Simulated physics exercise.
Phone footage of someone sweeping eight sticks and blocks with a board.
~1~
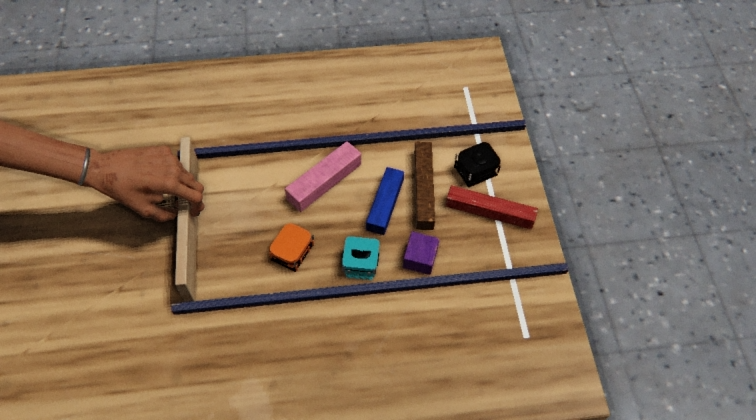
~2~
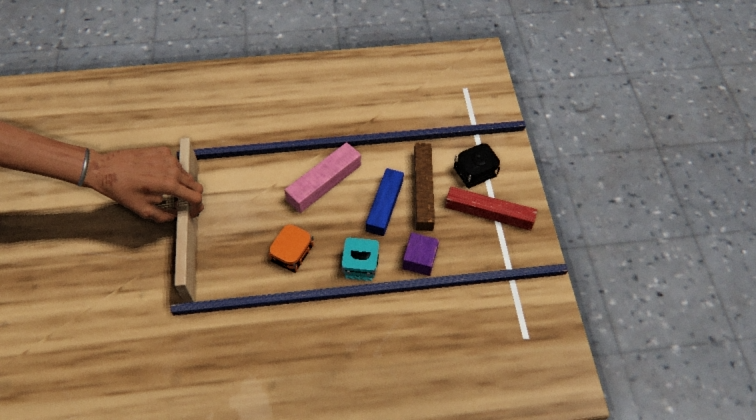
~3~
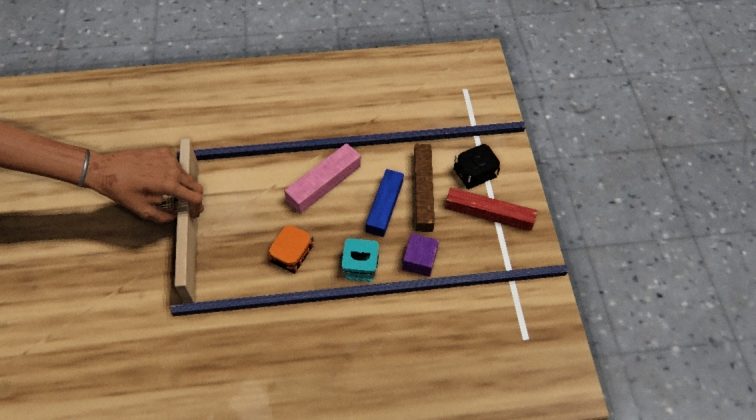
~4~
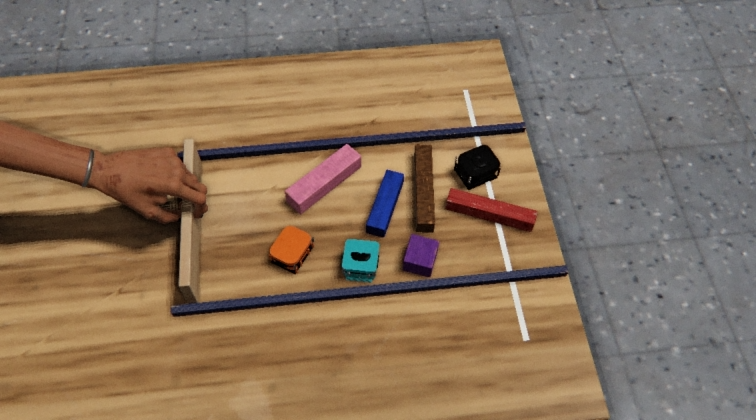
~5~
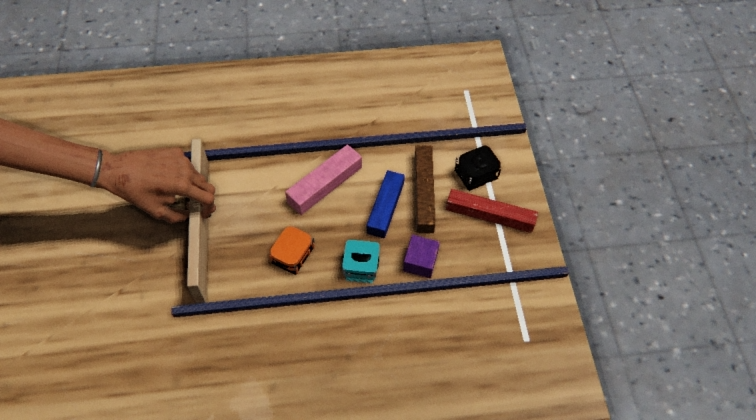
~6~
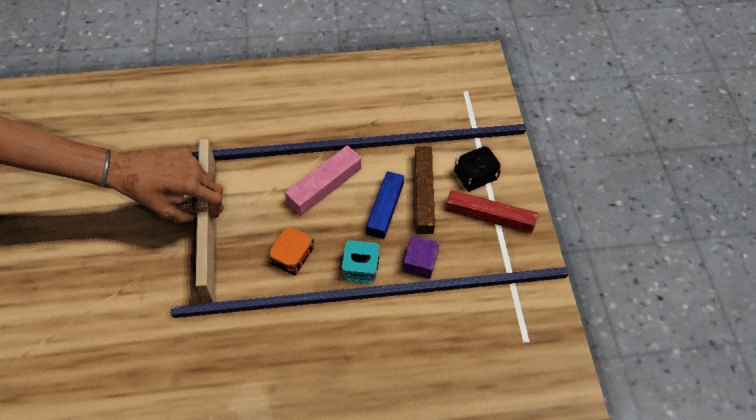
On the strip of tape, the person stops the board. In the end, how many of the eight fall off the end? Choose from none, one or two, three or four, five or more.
Final count: One or two.
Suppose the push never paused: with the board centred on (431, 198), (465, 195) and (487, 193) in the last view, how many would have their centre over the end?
It comes out as 0, then 0, then 2.
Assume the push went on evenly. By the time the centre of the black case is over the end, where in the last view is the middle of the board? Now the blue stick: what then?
At (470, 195) for the black case; at (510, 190) for the blue stick.
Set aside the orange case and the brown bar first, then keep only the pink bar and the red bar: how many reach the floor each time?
I'd say 1 the first time and 0 the second time.
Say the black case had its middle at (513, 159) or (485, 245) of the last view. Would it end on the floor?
Taken in order, it does not stay and then does not stay.
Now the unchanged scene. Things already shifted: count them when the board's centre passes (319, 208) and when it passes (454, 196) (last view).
I count 3 first and 8 after.
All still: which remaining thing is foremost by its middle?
It is the brown bar.
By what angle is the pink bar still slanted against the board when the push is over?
The angle is about 0 degrees.
Soon after, none off yet; red bar at rest near (491, 212); black case at rest near (478, 169); brown bar at rest near (424, 189).
After that, none off yet; red bar displaced a little near (515, 210); black case moving near (481, 168); brown bar displaced a little near (457, 183).
In the end, the number that fall off is one or two; gone, black case and red bar.
